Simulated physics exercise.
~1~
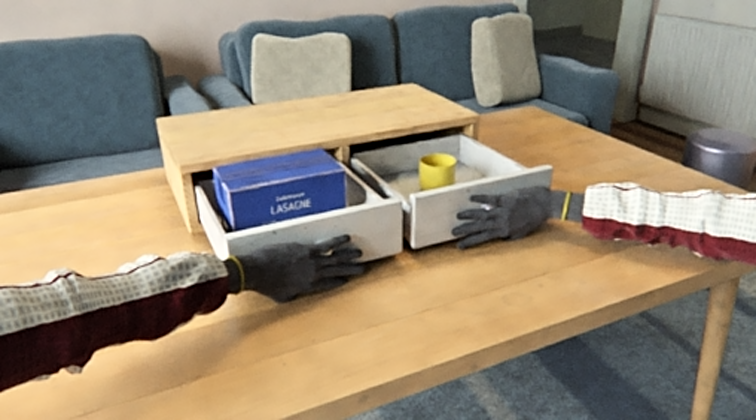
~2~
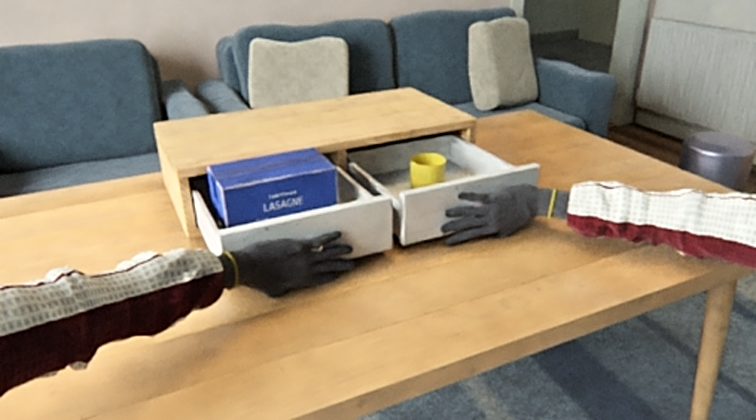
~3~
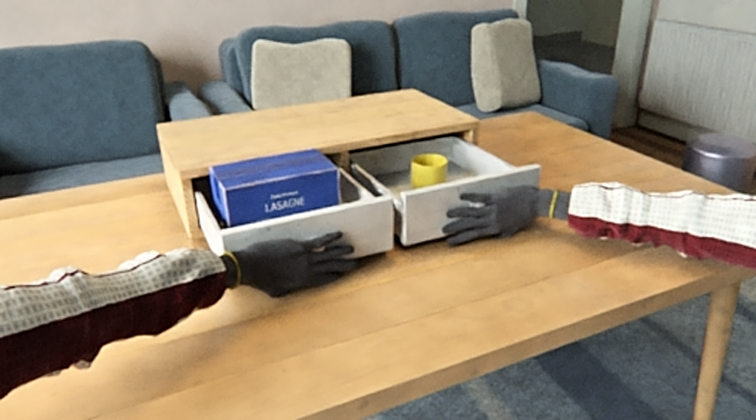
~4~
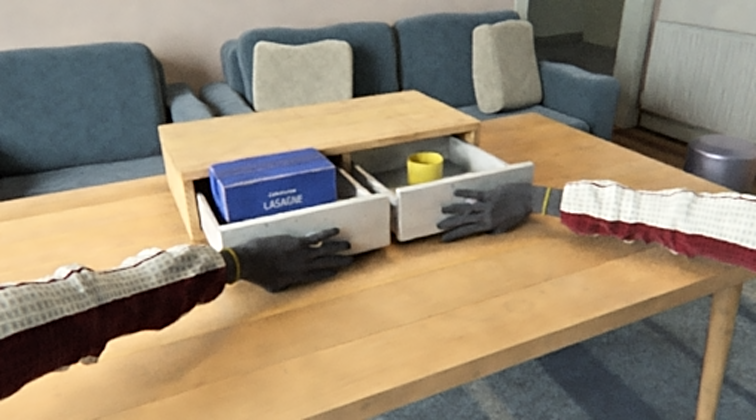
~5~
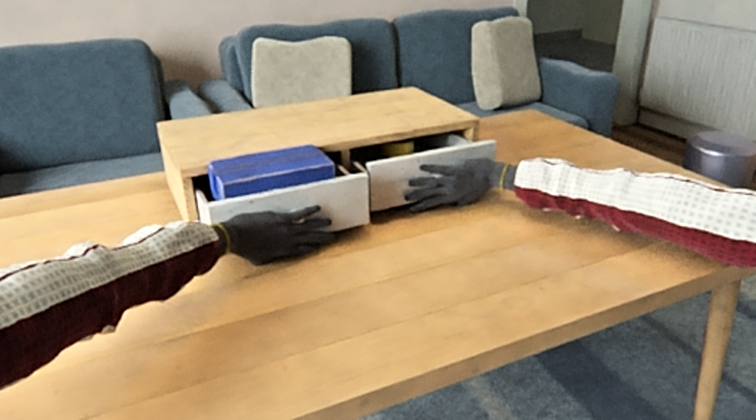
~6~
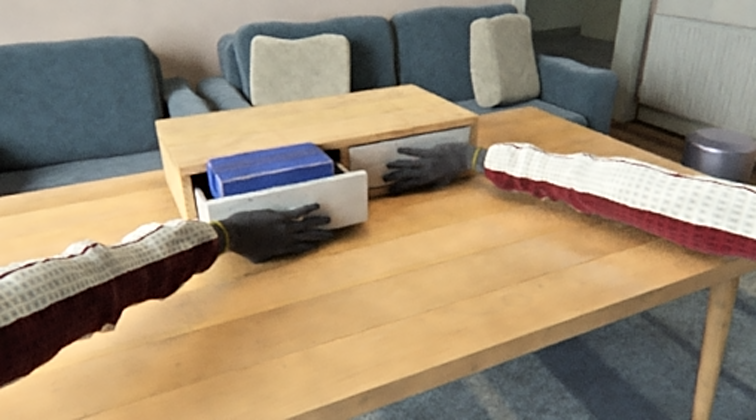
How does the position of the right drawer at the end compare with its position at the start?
At the start the right drawer sticks well out of the chest with the yellow cup showing, and by the end it has been pushed back into the chest, with the cup out of sight.
